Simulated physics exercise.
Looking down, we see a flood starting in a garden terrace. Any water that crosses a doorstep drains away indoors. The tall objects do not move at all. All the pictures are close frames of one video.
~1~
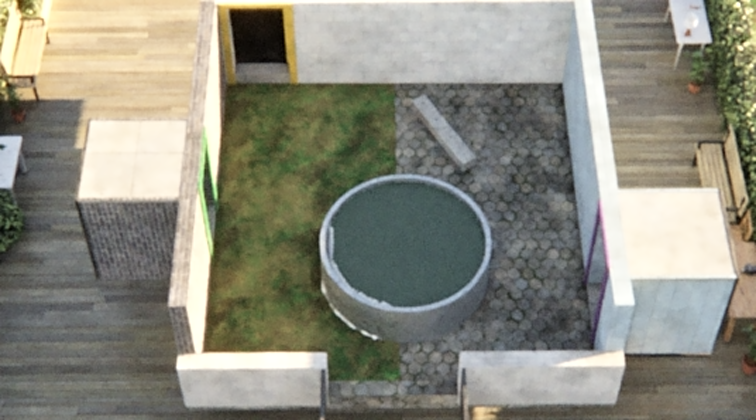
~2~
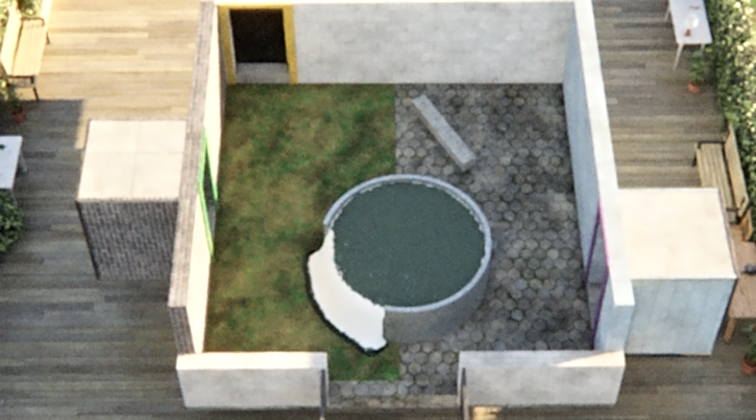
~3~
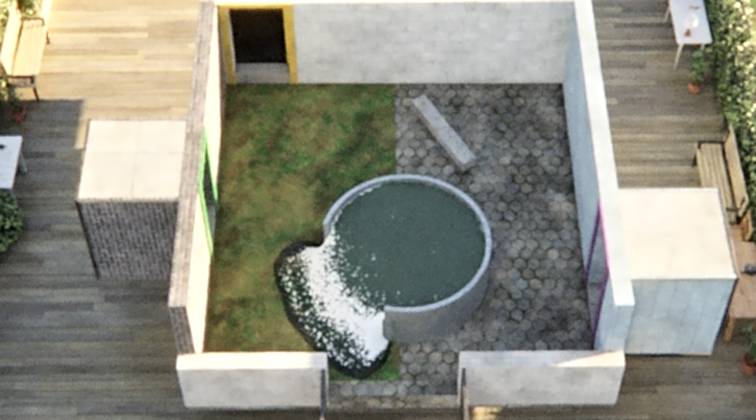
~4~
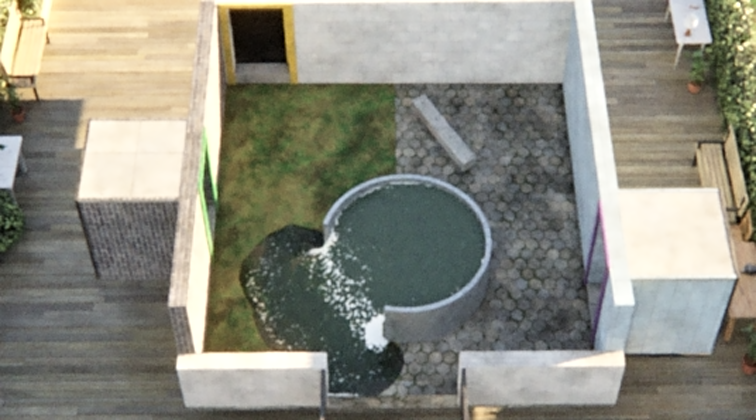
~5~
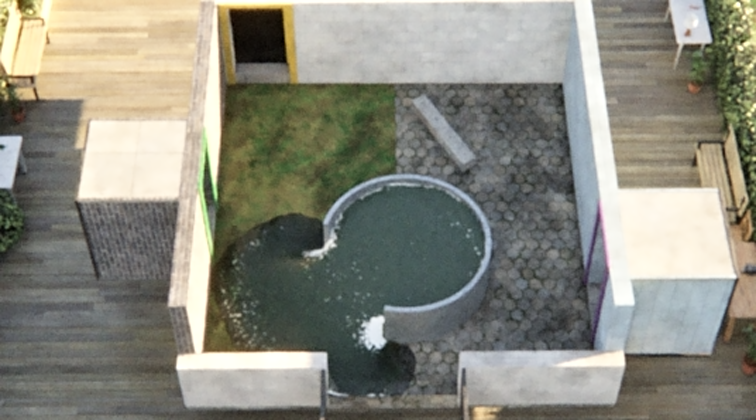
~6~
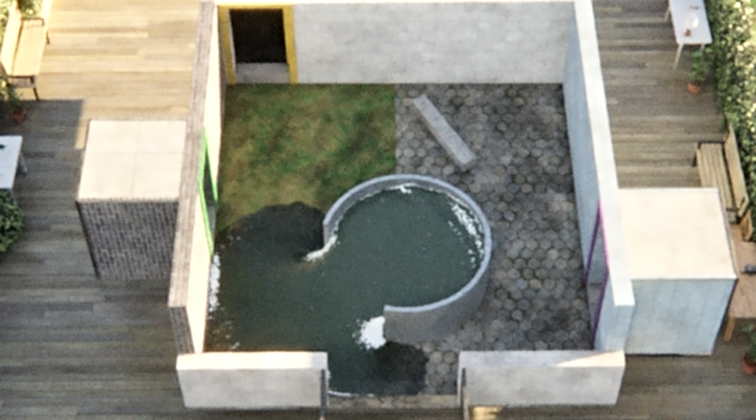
The video shows a walled garden terrace from above, where water bursts through the lower-left side of a round pool, foams onto the grass, then spreads as a dark sheet to the left wall and along the front wall.
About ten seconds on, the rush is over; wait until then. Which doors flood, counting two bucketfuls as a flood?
My prediction: The purple door is not swamped; the green door is not swamped; the yellow door is not swamped.
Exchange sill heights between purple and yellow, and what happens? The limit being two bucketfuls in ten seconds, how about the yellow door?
Result - yellow door crosses the line.
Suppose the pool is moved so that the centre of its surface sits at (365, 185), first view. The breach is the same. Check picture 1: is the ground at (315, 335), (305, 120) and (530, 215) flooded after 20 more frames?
Result: Inundated; inundated; spared.
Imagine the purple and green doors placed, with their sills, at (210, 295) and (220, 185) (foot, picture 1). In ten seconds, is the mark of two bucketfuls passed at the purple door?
The purple door crosses the line.
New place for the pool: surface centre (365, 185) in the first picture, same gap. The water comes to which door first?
First: The door marked green.
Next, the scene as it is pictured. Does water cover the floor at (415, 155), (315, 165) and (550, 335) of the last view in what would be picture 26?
In turn: Free of water, wet, free of water.
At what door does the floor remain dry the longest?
It would be the purple one.
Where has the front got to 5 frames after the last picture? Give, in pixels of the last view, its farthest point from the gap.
The wet point farthest out is around (219, 189).
A moment on, water covers 25 % of the floor; the purple door not reached, the green door wet at the sill, nothing in, the yellow door not reached.
Next, water covers 25 % of the floor; the purple door not reached, the green door wet at the sill, nothing in, the yellow door not reached.
Then, water covers 50 % of the floor; the purple door not reached, the green door under two buckets in, the yellow door wet at the sill, nothing in.
Later, water covers 80 % of the floor; the purple door wet at the sill, nothing in, the green door under two buckets in, the yellow door wet at the sill, nothing in.
In the end, water covers 95 % of the floor; the purple door wet at the sill, nothing in, the green door under two buckets in, the yellow door wet at the sill, nothing in.
